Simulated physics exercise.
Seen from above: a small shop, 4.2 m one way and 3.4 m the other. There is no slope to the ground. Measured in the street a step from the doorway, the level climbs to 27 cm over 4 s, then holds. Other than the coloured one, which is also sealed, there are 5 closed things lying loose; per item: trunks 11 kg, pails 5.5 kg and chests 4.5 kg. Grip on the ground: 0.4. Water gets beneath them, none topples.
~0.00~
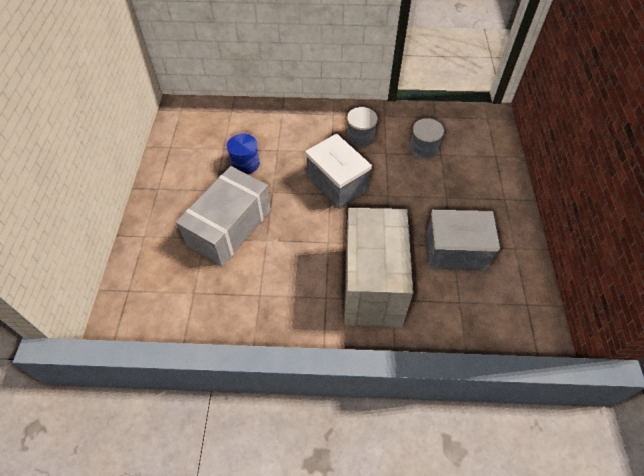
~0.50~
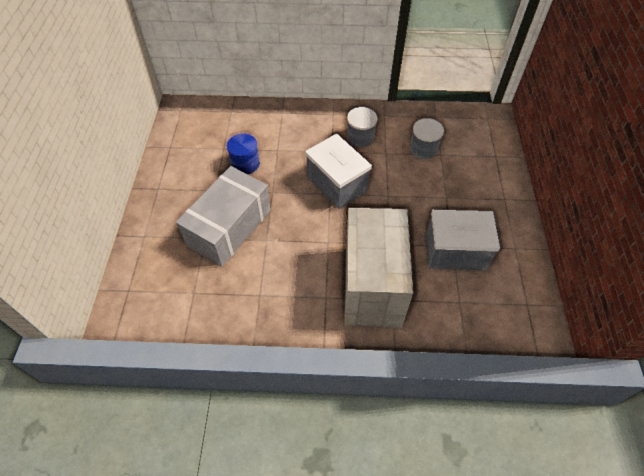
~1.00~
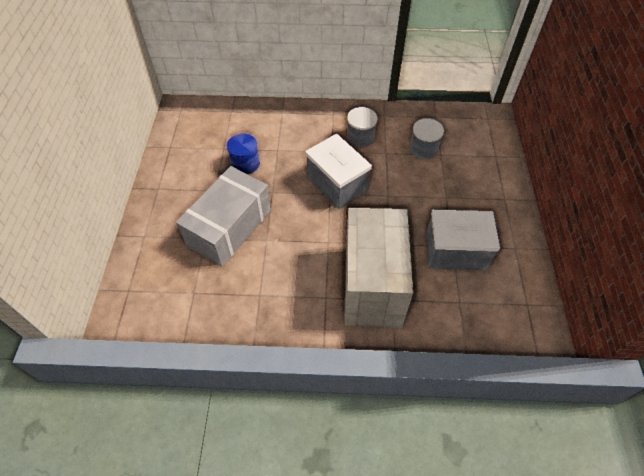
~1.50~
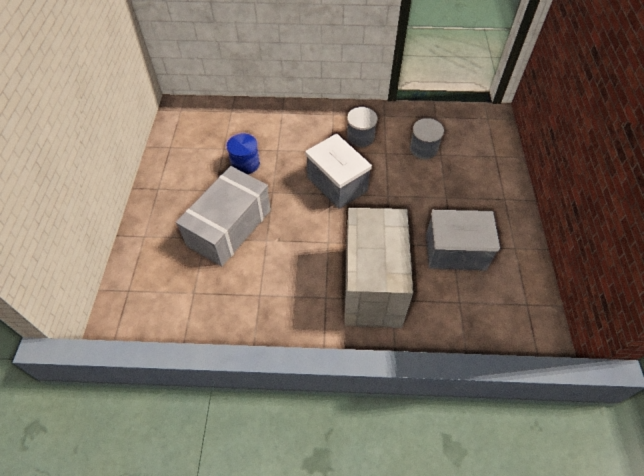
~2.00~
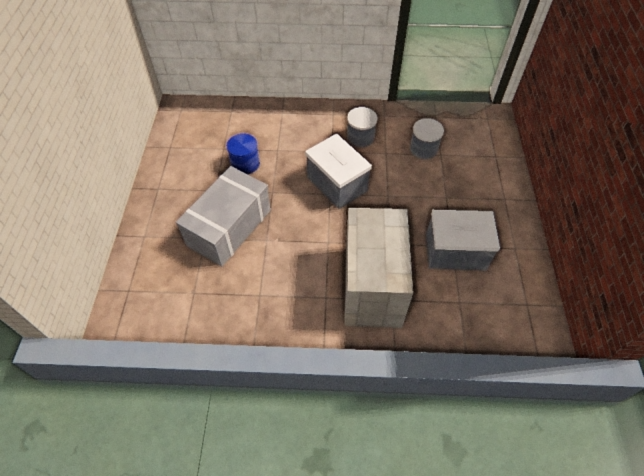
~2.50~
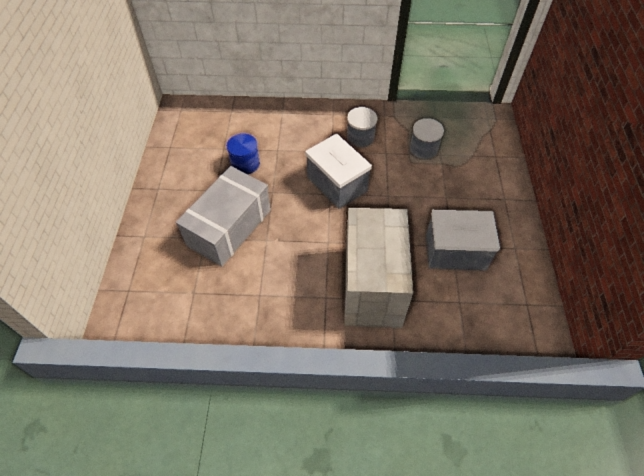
Greenish water covering the pavement outside a small walled shop, then creeping in at the doorway while boxes and pails stay still.
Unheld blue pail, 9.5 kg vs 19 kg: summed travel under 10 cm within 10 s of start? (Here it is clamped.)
My call: It is fine with the lighter amount.
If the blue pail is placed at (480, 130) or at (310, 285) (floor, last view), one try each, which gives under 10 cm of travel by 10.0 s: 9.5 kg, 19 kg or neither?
Going in order: Neither weight works, both weights work.
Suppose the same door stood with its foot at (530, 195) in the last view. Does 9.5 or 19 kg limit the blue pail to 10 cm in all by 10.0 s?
Answer: Only the upper mass works.
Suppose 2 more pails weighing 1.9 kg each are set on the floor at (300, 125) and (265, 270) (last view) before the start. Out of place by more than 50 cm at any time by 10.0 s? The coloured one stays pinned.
Result, in order - falls shy; exceeds it.
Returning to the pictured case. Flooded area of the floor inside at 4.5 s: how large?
About 6.5 m2.
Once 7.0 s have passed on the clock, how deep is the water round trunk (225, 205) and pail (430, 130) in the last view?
Depths: Near 2 cm, then near 15 cm.
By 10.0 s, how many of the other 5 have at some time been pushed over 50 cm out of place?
The number is 4.
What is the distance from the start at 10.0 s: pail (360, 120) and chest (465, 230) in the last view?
The first is 10 cm from its start, the second 300 cm.
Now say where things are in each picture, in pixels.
The first picture shows the blue pail at (242, 145), on the bottom; water covers 0.0 m2; 0 of 6 have shifted.
The second picture shows the blue pail at (242, 145) rests on the ground; water covers 0.0 m2; 0 of 6 have shifted.
The third picture shows the blue pail at (242, 145) rests on the ground; water covers 0.0 m2; 0 of 6 have shifted.
The fourth picture shows the blue pail at (242, 145), on the bottom; water covers 0.0 m2; 0 of 6 have shifted.
The fifth picture shows the blue pail at (242, 145) rests on the ground; water covers 0.2 m2; 0 of 6 have shifted.
The sixth picture shows the blue pail at (242, 145) rests on the ground; 0.8 m2 under water; 0 of 6 have shifted.
After 3.5 s the blue pail would be 0 cm from its start with 9.5 kg and 0 cm from its start with 19 kg; 0 cm of water round it then.
After 4.5 s the blue pail would be 0 cm from its start with 9.5 kg and 0 cm from its start with 19 kg; 0 cm of water round it then.
After 7.0 s the blue pail would be 0 cm from its start with 9.5 kg and 0 cm from its start with 19 kg; 2 cm of water round it then.
After 10.0 s the blue pail would be 1 cm from its start with 9.5 kg and 0 cm from its start with 19 kg; 5 cm of water round it then.
